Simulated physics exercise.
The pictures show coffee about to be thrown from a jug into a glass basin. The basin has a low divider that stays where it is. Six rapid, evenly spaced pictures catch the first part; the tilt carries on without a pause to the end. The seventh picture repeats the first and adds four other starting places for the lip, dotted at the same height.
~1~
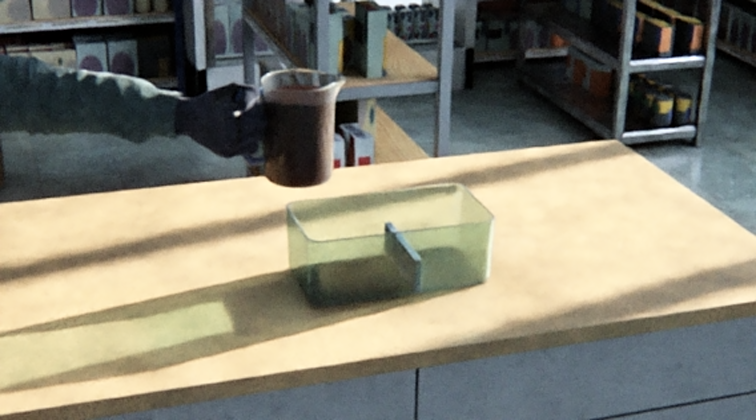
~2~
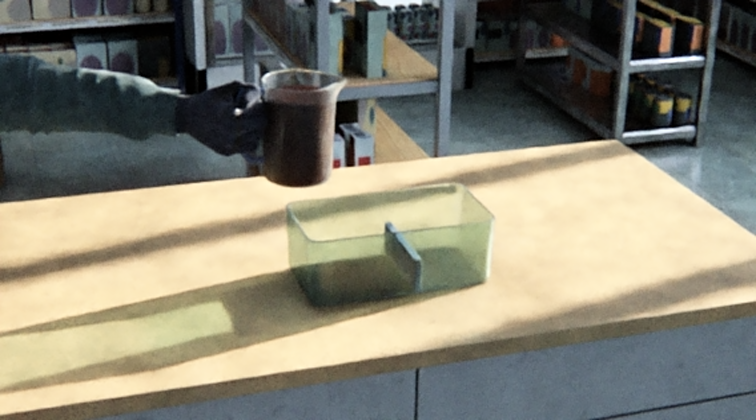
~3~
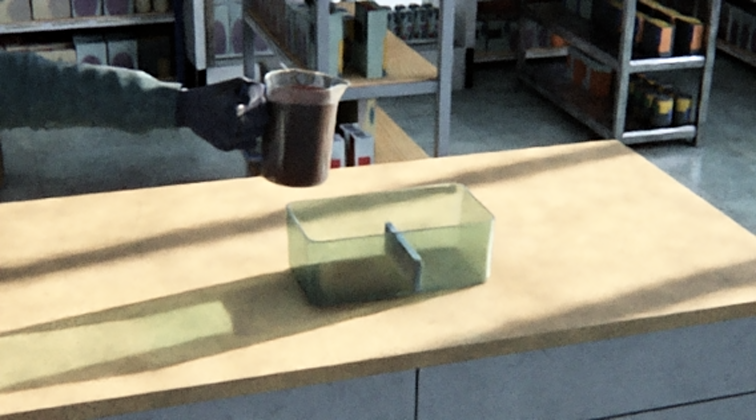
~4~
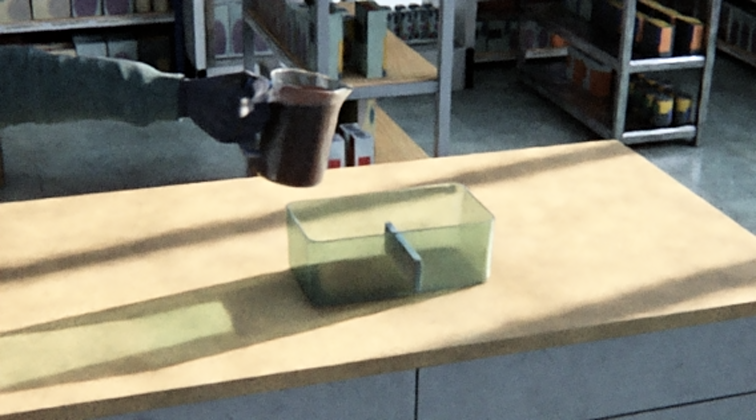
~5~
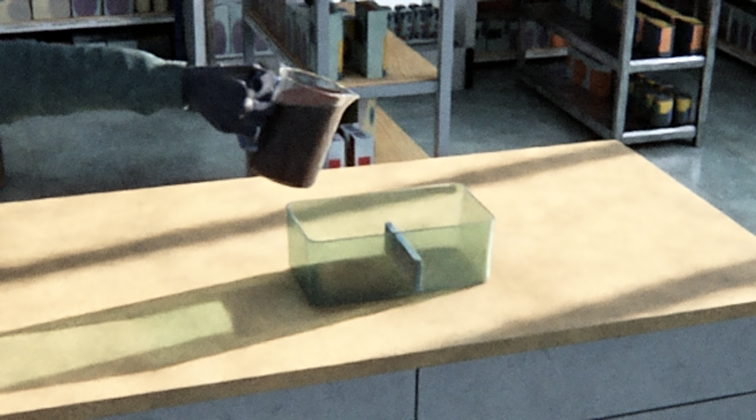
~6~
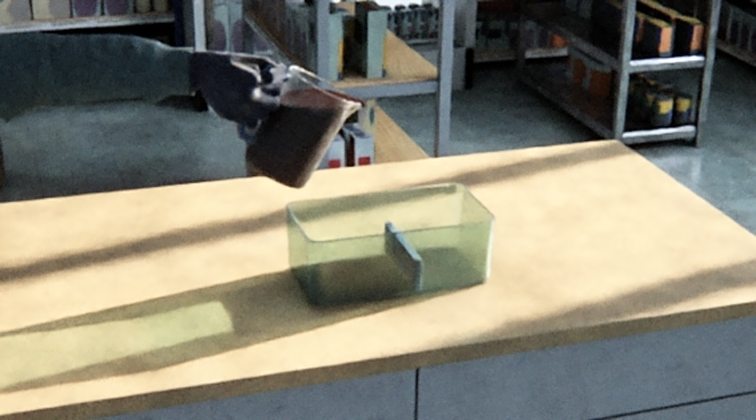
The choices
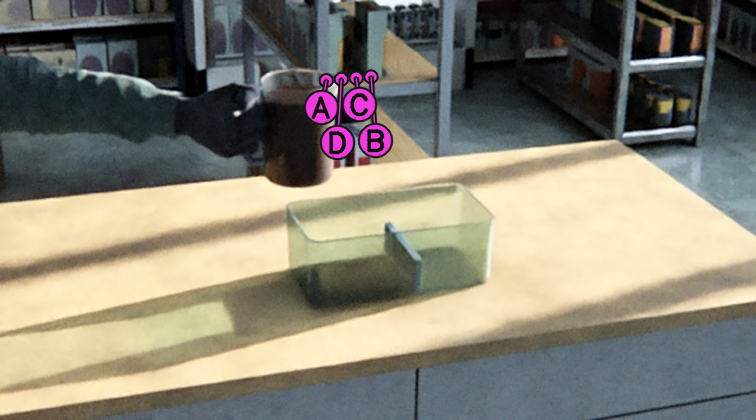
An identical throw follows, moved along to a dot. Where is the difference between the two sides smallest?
Dot C.
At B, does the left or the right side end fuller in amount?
The right side.
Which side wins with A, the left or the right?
The left side.
In magenta, A at (326, 80); B at (371, 76); C at (356, 78); D at (341, 79).
If A is chosen, about 91 % ends left of the wall and 3 % right of it; 6 % is lost outside.
If B is chosen, about 19 % ends left of the wall and 79 % right of it.
If C is chosen, about 44 % ends left of the wall and 55 % right of it.
If D is chosen, about 75 % ends left of the wall and 20 % right of it; 5 % is lost outside.
